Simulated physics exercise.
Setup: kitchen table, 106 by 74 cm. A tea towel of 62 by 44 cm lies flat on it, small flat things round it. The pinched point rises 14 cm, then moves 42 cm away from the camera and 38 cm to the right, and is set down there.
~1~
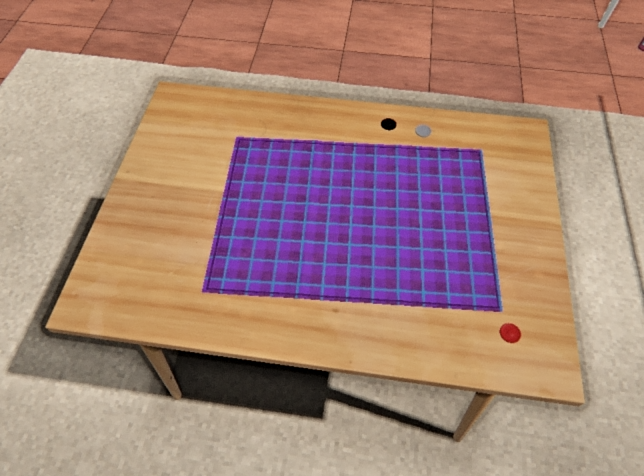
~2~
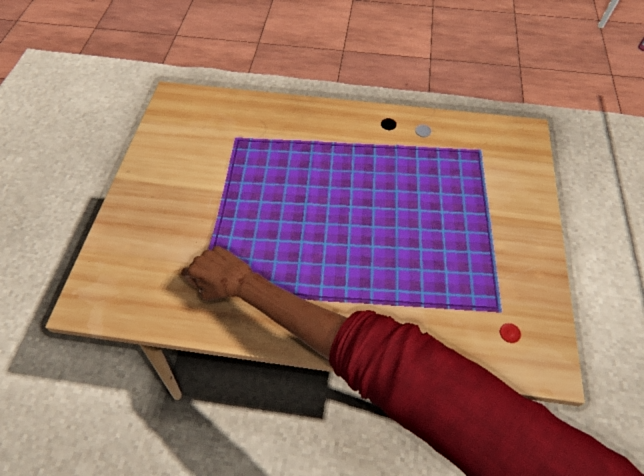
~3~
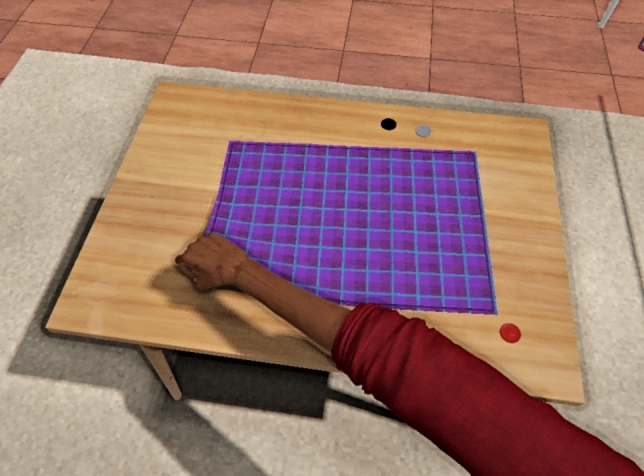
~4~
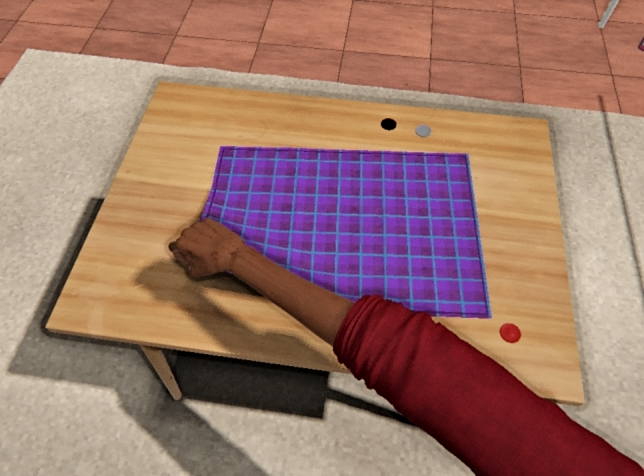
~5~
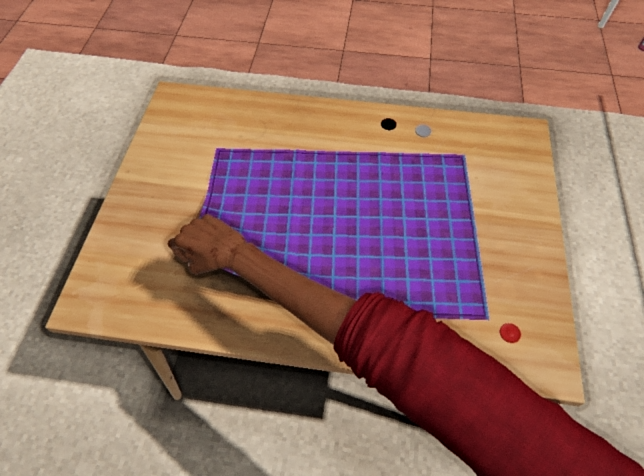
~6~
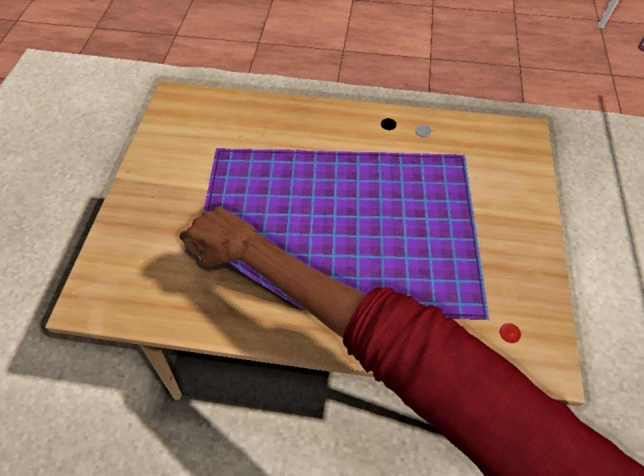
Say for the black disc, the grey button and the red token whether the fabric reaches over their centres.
The black disc still shows, the grey button stays uncovered, the red token still shows.
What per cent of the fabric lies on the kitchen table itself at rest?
I'd estimate close to 70 in a hundred.
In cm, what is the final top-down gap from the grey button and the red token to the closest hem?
Around 4 centimetres for the first one and around 5 centimetres for the second.
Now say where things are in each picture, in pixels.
Black disc (389, 124); grey button (423, 130); red token (511, 333); tea towel corners (202, 293) (237, 138) (481, 151) (502, 313); highest point 0 cm, lowest 0 cm, in the first frame.
Tea towel corners (236, 139) (481, 151); grip (199, 286); highest point 4 cm, lowest 0 cm, in the second frame.
Tea towel corners (230, 142) (476, 153); grip (194, 274); highest point 9 cm, lowest 0 cm, in the third frame.
Tea towel corners (221, 147) (468, 155); grip (188, 262); highest point 13 cm, lowest 0 cm, in the fourth frame.
Tea towel corners (217, 149) (464, 156); grip (188, 259); highest point 14 cm, lowest 0 cm, in the fifth frame.
Tea towel corners (217, 149) (464, 156) (489, 321); grip (199, 252); highest point 14 cm, lowest 0 cm, in the sixth frame.
Next, 85 % of it is down, spanning 66 by 47 cm, above no small thing.
Then, 65 % of it is down, spanning 63 by 46 cm, above no small thing.
After that, 65 % of it is down, spanning 57 by 48 cm, above no small thing.
Later, 70 % of it is down, spanning 57 by 48 cm, above no small thing.
At the end, 70 % of it is down, spanning 57 by 48 cm, above no small thing.
